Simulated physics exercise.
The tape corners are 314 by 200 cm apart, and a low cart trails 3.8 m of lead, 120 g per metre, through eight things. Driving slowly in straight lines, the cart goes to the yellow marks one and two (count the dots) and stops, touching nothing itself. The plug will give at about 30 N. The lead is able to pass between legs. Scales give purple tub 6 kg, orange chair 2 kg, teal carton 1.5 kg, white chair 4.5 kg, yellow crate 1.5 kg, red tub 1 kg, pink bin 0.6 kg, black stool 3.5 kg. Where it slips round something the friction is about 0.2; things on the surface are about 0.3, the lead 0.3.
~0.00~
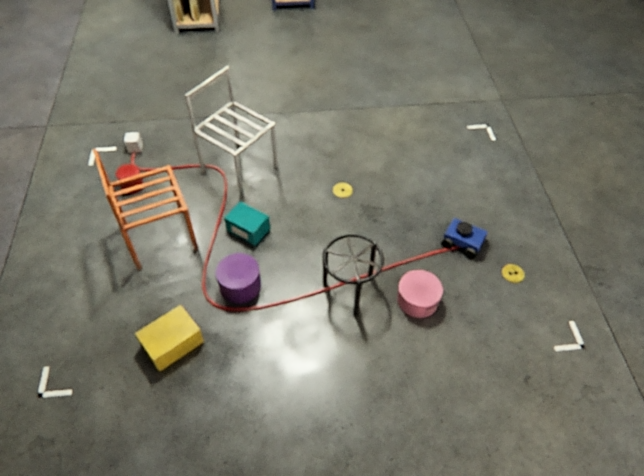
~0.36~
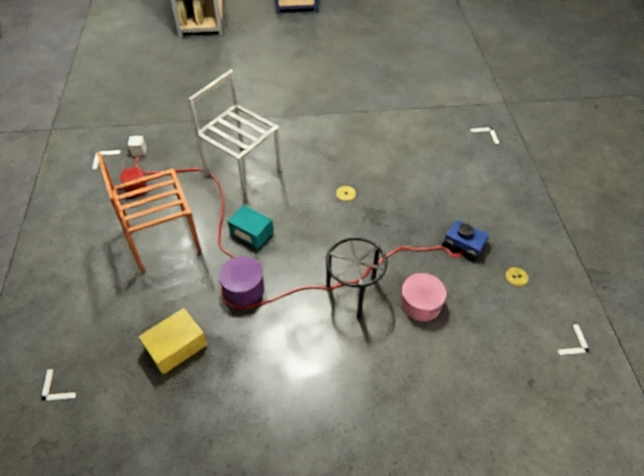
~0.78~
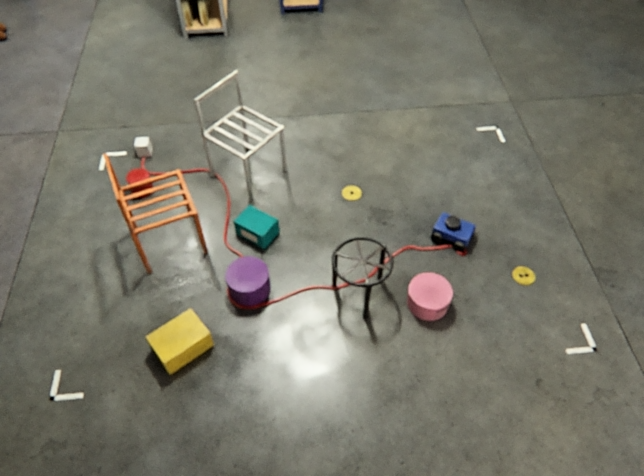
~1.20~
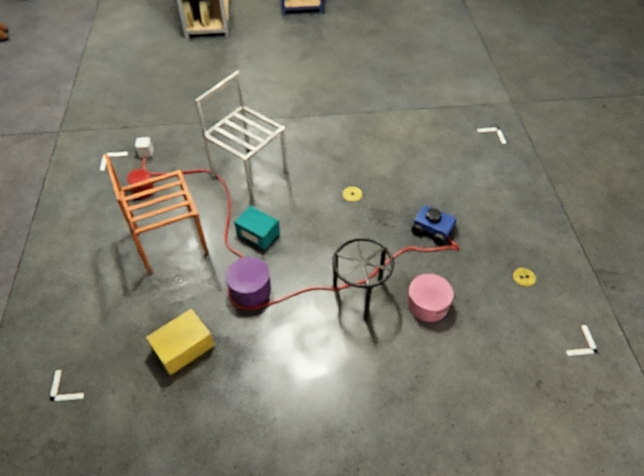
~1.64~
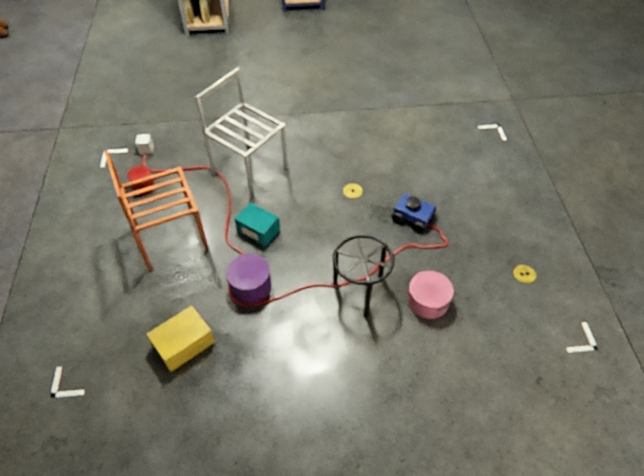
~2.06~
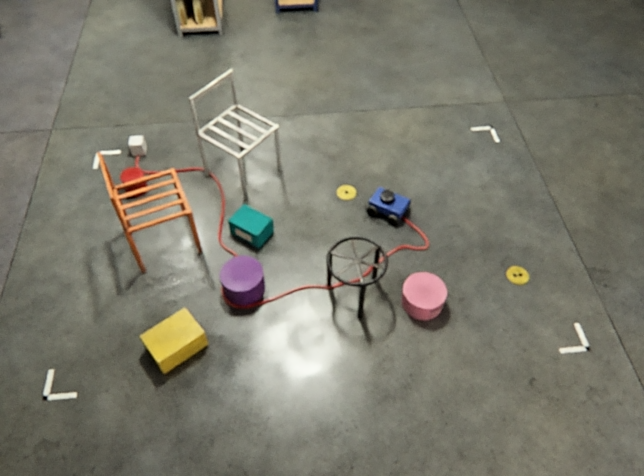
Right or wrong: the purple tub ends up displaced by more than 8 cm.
Wrong.
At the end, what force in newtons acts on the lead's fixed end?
About 0 N.
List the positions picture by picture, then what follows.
The first picture shows purple tub (237, 270); marks (343, 190) (513, 274); lead runs through (204, 286) (306, 296) (416, 258); cart (470, 245).
In the second picture, lead runs through (425, 249); cart (471, 247).
The third picture shows cart (459, 238).
The fourth picture shows cart (440, 231).
In the fifth picture, lead runs through (432, 247); cart (420, 219).
The sixth picture shows purple tub (241, 273); lead runs through (223, 207) (426, 248); cart (395, 212).
At 3.3 s, cart at (353, 195), lead slack at the fixed end; nothing else has moved.
At 4.6 s, cart at (408, 221), lead slack at the fixed end; nothing else has moved.
At 5.9 s, cart at (467, 250), lead slack at the fixed end; nothing else has moved.
At 7.1 s, cart at (517, 274), lead slack at the fixed end; nothing else has moved.
At 7.5 s, cart at (517, 274), lead slack at the fixed end; purple tub 0 cm off its start at (241, 273).
